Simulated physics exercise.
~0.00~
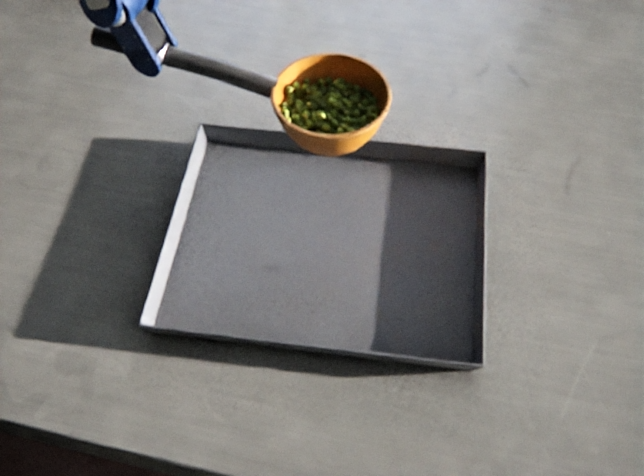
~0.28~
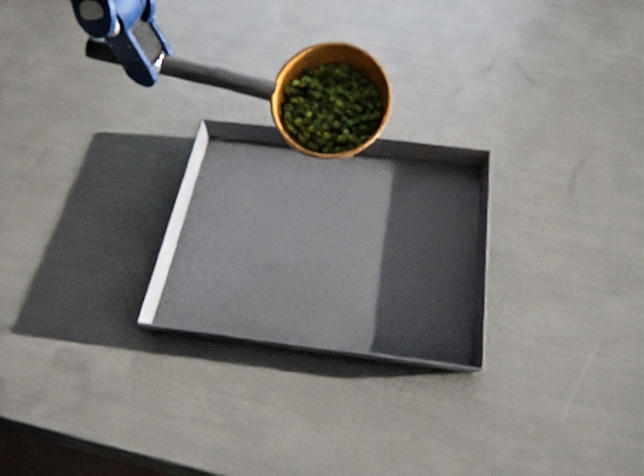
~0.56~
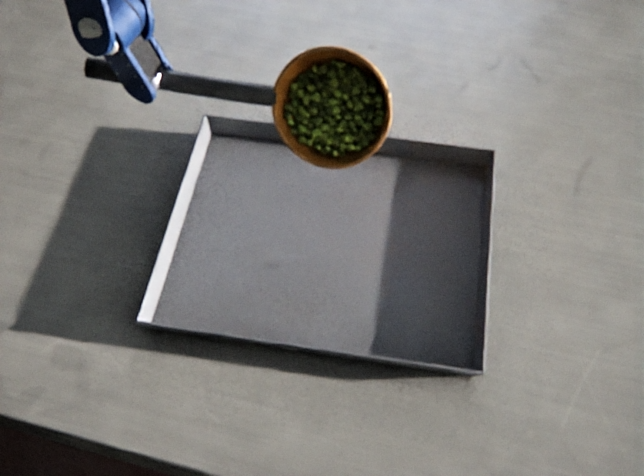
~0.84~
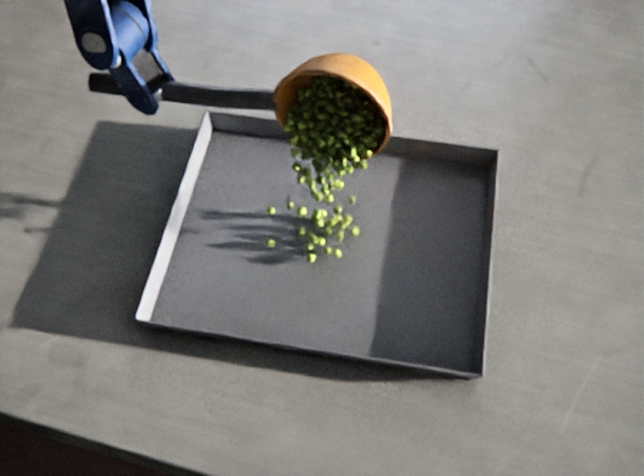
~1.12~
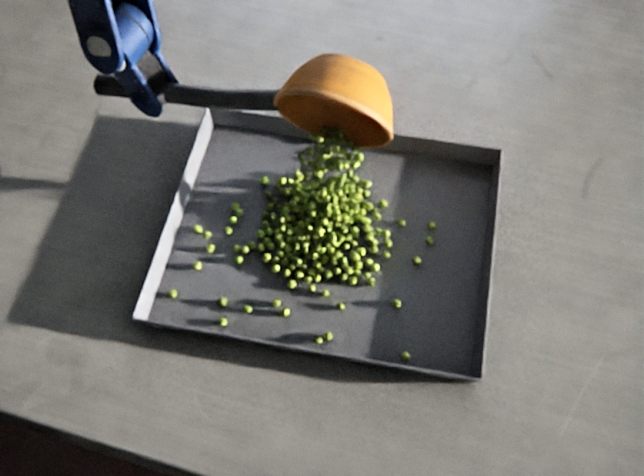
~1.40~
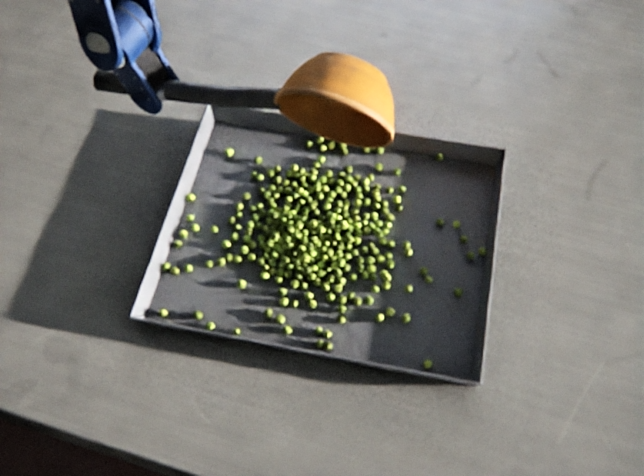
In this clip, a blue mechanical gripper holds an orange ladle of green peas above a shallow grey tray and tips it toward the viewer until the peas pour out, ending with them spread across the tray and the ladle held overturned above its far edge.
